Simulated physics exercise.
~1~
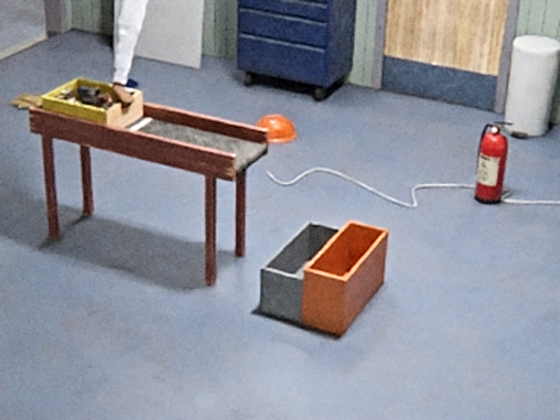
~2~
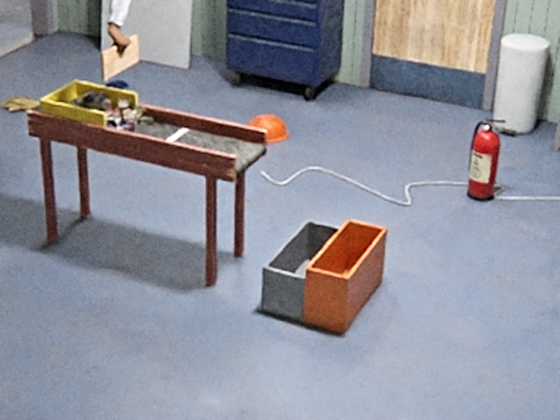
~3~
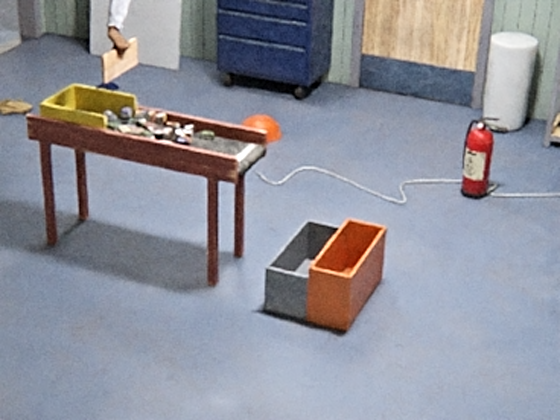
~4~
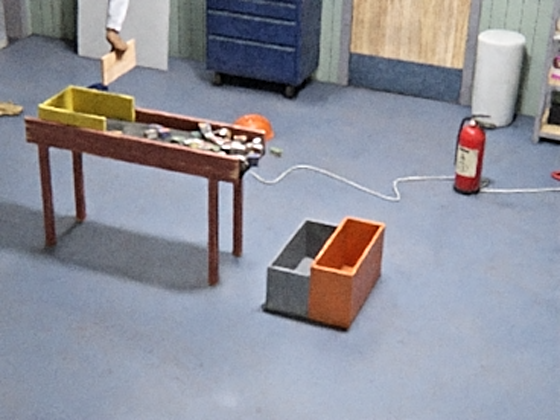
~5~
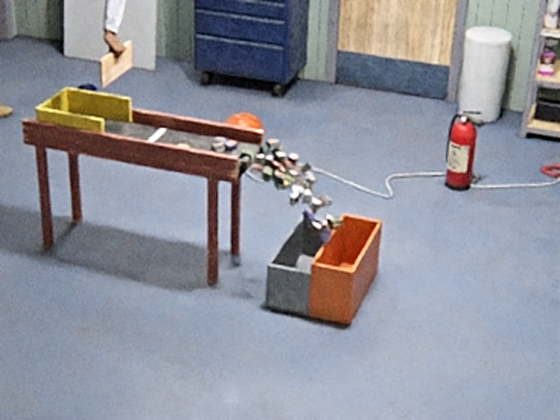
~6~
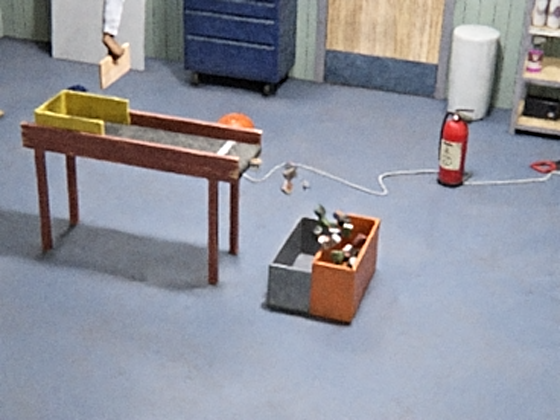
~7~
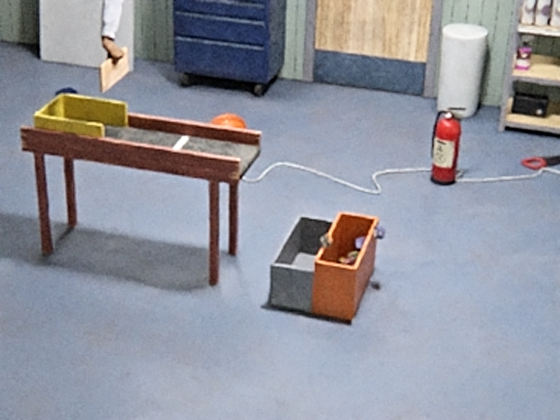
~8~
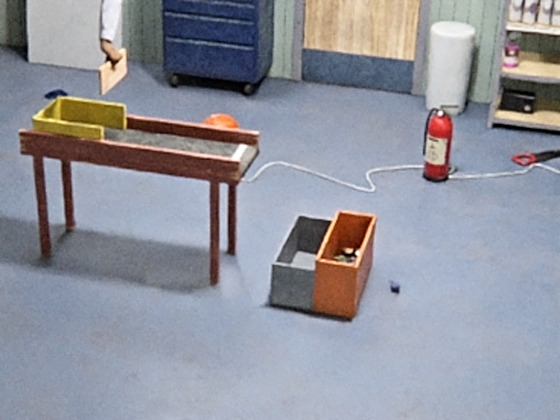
At the start, a hand holds a wooden gate at the front of a yellow pen full of small cartons, on a long red-sided belt table. The hand lifts the gate clear, and the load begins to slide right along the dark belt. The cartons spread out, reach the far end and spill off in a loose stream. They fly over the grey tote and drop into the orange tub beyond it. One piece tumbles past the tub's right side. At the end, the belt is empty, cartons rest inside the orange tub, and a single one lies on the floor beyond it.
